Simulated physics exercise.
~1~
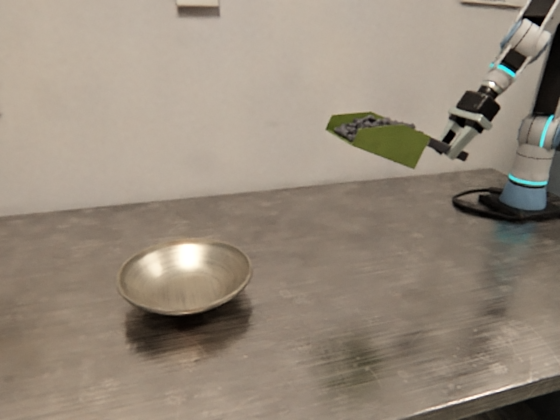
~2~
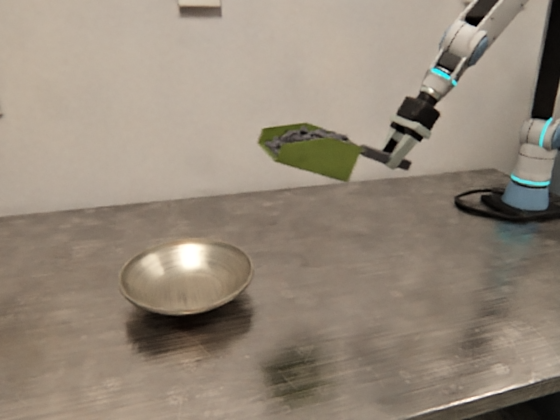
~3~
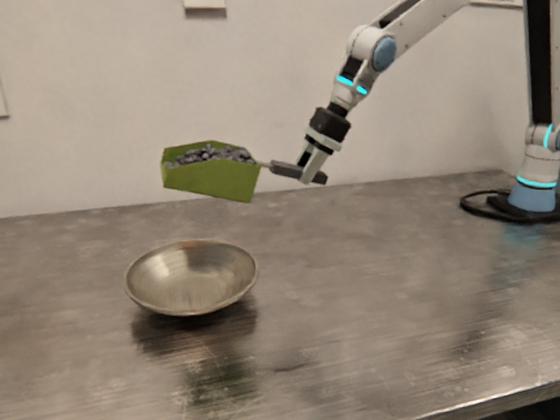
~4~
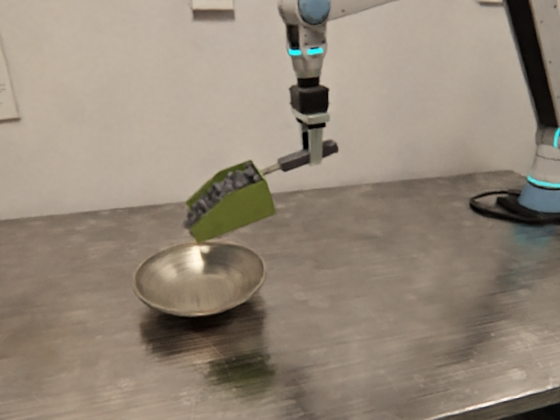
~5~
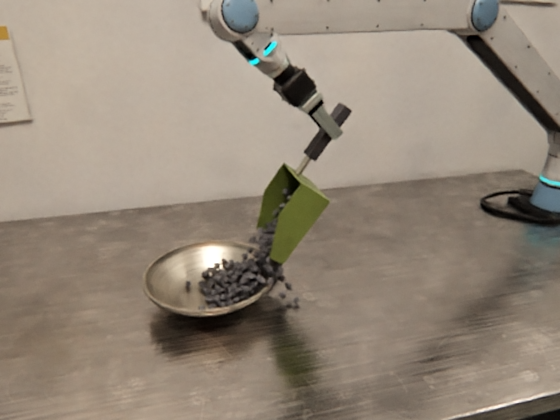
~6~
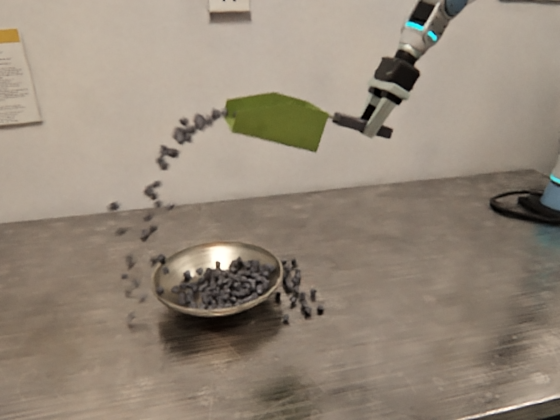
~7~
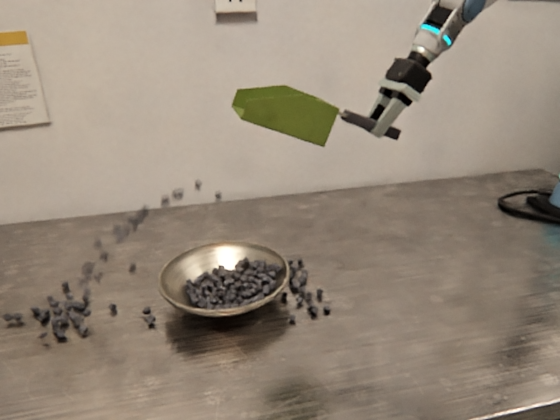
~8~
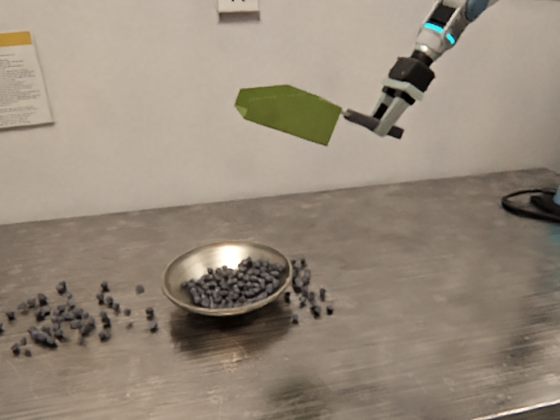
Robot arm tipping dark pebbles from a green scoop into a metal bowl, then jerking back and scattering some across the table.
